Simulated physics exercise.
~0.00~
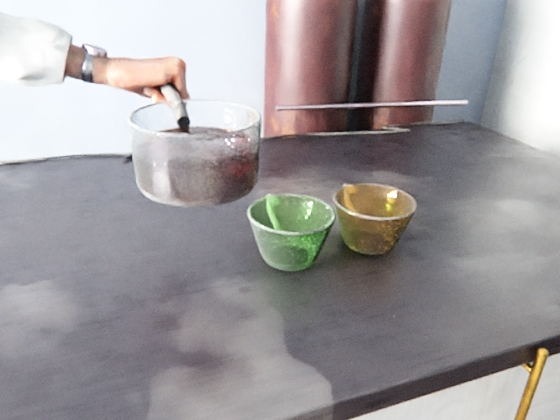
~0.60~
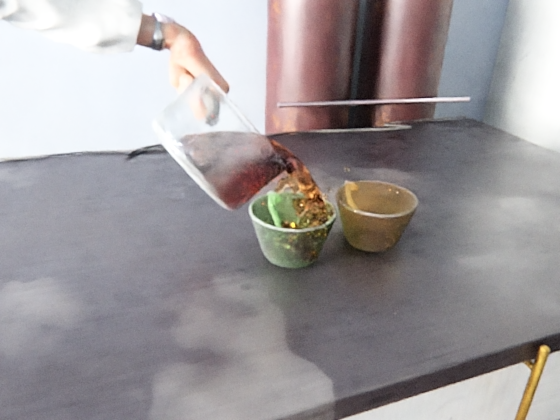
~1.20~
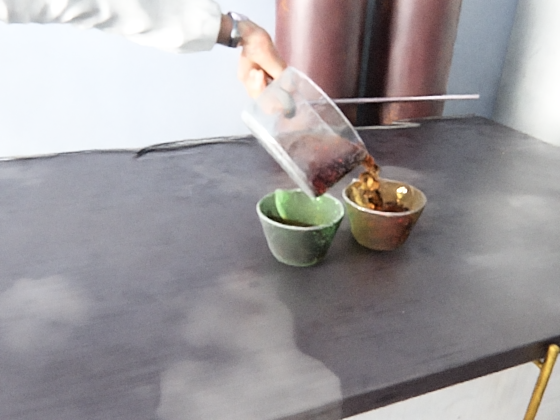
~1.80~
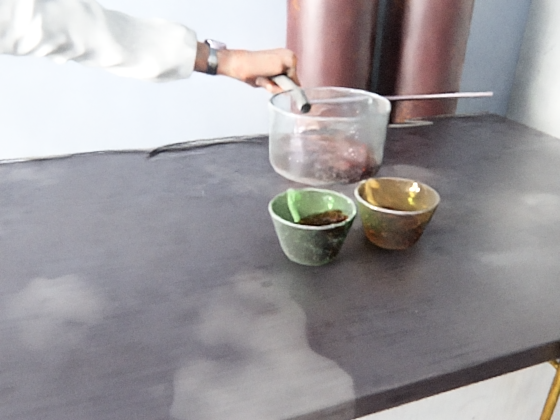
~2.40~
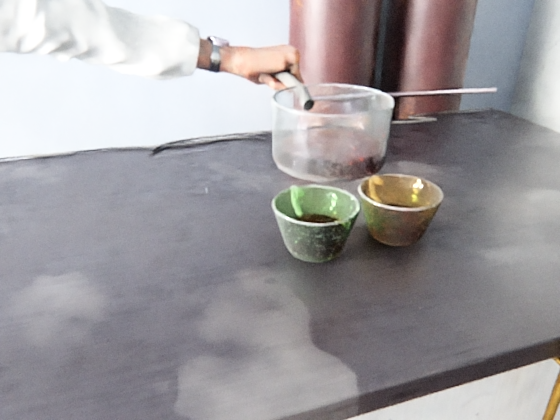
A hand tilts a clear saucepan, pours dark tea into two cups, then levels it.
